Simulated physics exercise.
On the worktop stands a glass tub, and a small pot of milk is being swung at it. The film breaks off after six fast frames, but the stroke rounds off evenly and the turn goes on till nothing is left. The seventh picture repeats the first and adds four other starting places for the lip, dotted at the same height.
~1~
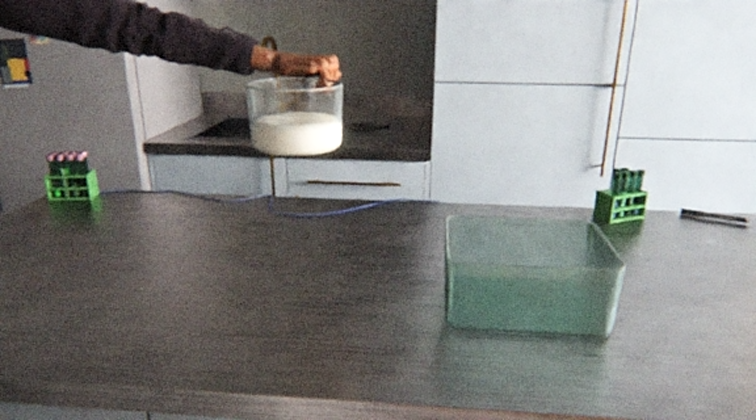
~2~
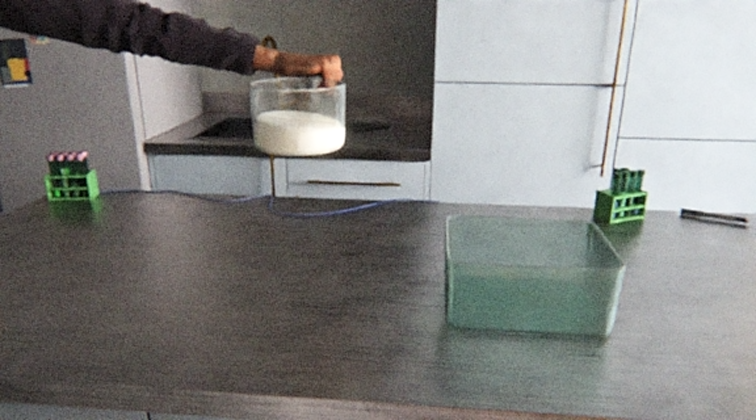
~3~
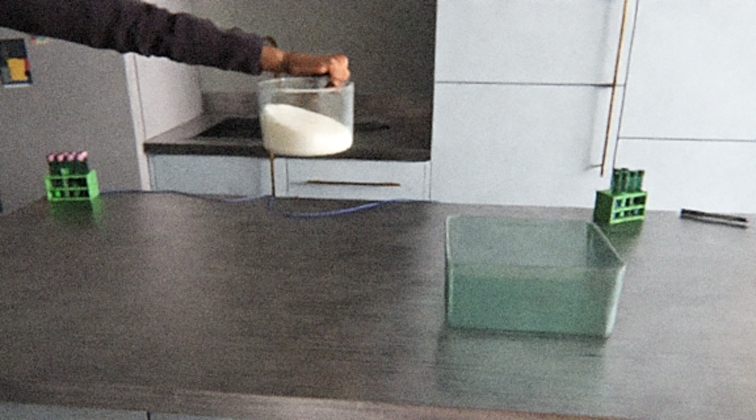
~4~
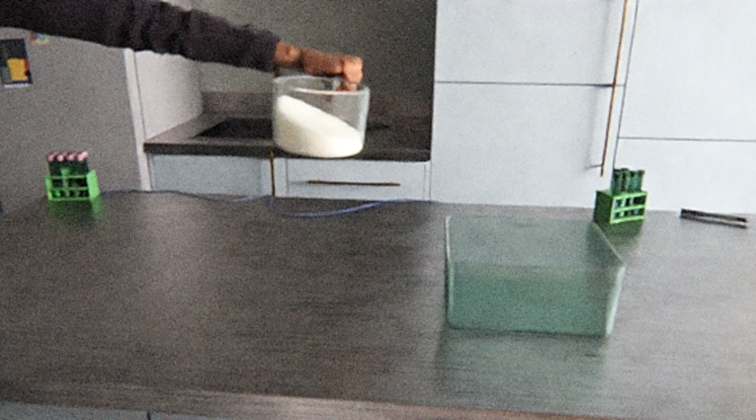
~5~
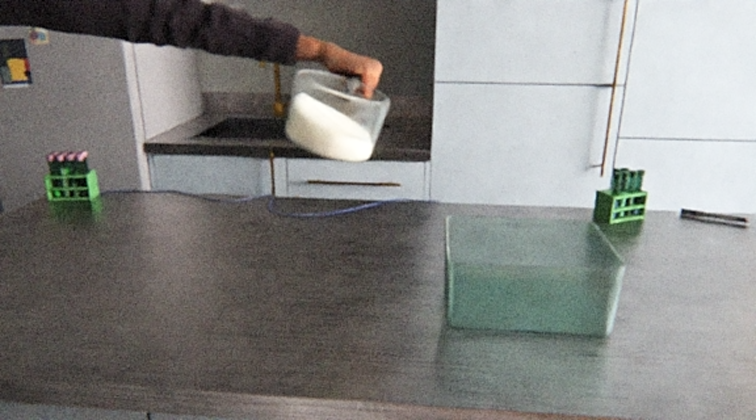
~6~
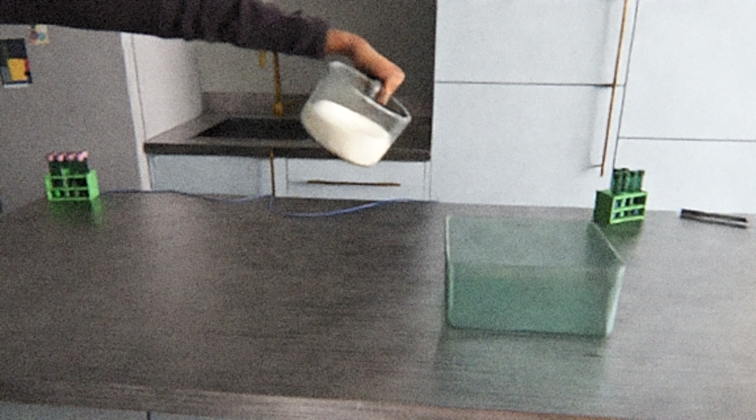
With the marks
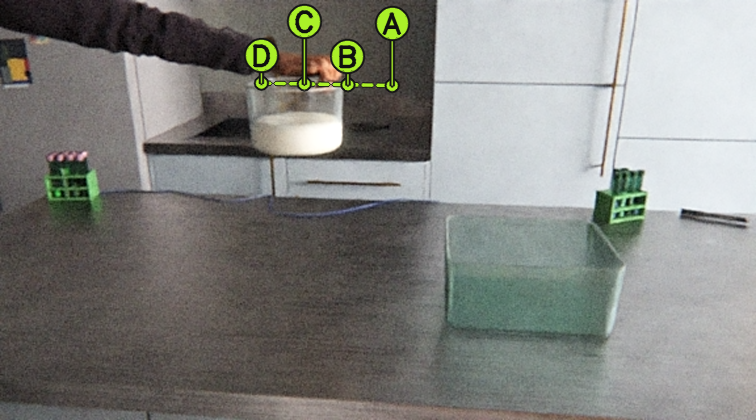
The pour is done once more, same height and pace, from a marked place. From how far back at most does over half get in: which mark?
Take D.
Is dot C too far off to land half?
No, that is safe.
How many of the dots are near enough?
All of them.
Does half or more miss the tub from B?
No, not at all.
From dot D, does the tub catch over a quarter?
Yes, clearly.
On the marked copy, A at (392, 85); B at (347, 84); C at (304, 83); D at (261, 83).
With A, about 86 % lands in the tub, 1 % falls short and 12 % goes beside or beyond.
With B, about 81 % lands in the tub, 10 % falls short and 9 % goes beside or beyond.
With C, about 71 % lands in the tub, 9 % falls short and 20 % goes beside or beyond.
With D, about 66 % lands in the tub, 18 % falls short and 16 % goes beside or beyond.
